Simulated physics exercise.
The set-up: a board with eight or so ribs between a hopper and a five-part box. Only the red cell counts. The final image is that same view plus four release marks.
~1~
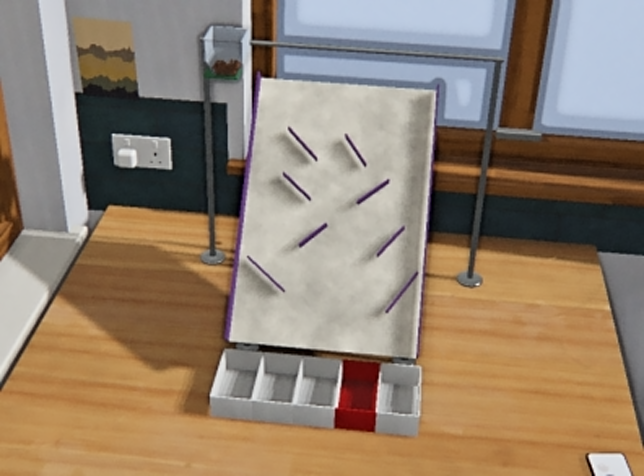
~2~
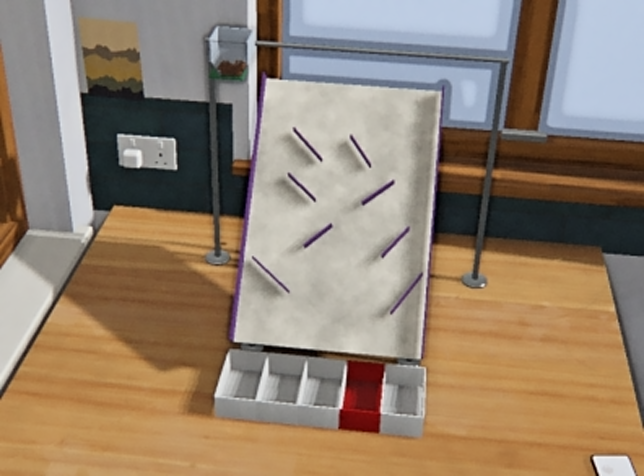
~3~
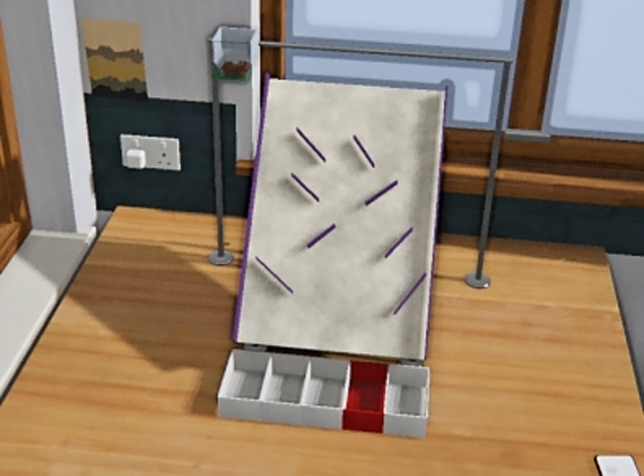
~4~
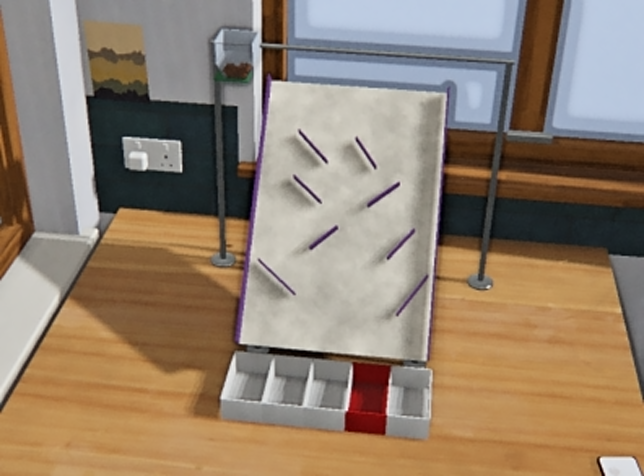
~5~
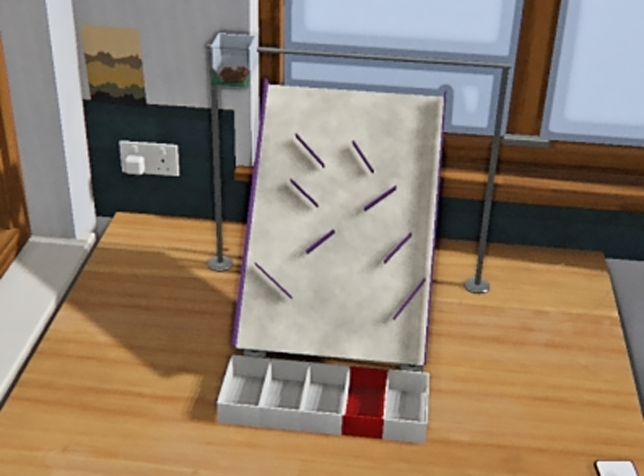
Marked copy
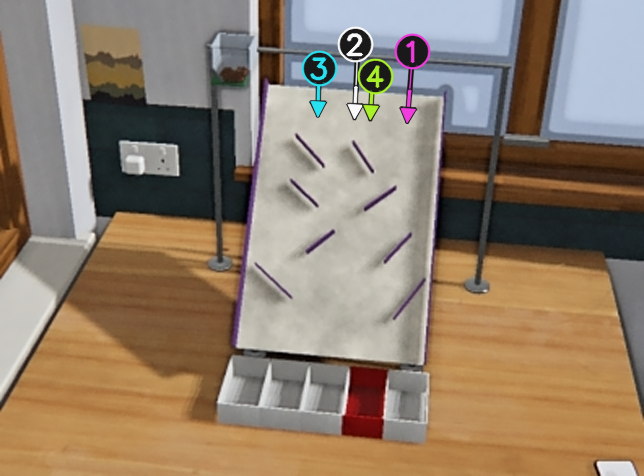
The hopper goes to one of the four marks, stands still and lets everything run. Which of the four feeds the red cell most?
3 is best.
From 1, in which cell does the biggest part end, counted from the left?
The third.
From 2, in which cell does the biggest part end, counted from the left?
The third.
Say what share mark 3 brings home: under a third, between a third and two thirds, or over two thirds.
Mark 3 gives between a third and two thirds.
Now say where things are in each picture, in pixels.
In the first picture, hopper near (227, 68), cereal balls, door shut.
In the second picture, ribs (293, 127) to (322, 158), (351, 134) to (371, 164), (288, 173) to (315, 199).
In the third picture, ribs (365, 202) to (397, 180), (307, 246) to (335, 224), (385, 256) to (412, 227).
In the fourth picture, ribs (258, 258) to (294, 293), (397, 314) to (428, 274).
In the fifth picture, red cell near (363, 425), number 4 of 5 from the left.
On the marked copy, mark 1 meets the board at (407, 117); mark 2 meets the board at (354, 113); mark 3 meets the board at (318, 111); mark 4 meets the board at (370, 114).
With 1, close to a quarter in the red cell, close to two thirds in other cells, only a few outside the box.
With 2, a small share in the red cell, all but a few in other cells.
With 3, close to half in the red cell, close to a quarter in other cells, a small share outside the box.
With 4, a small share in the red cell, the bulk in other cells, a small share outside the box.
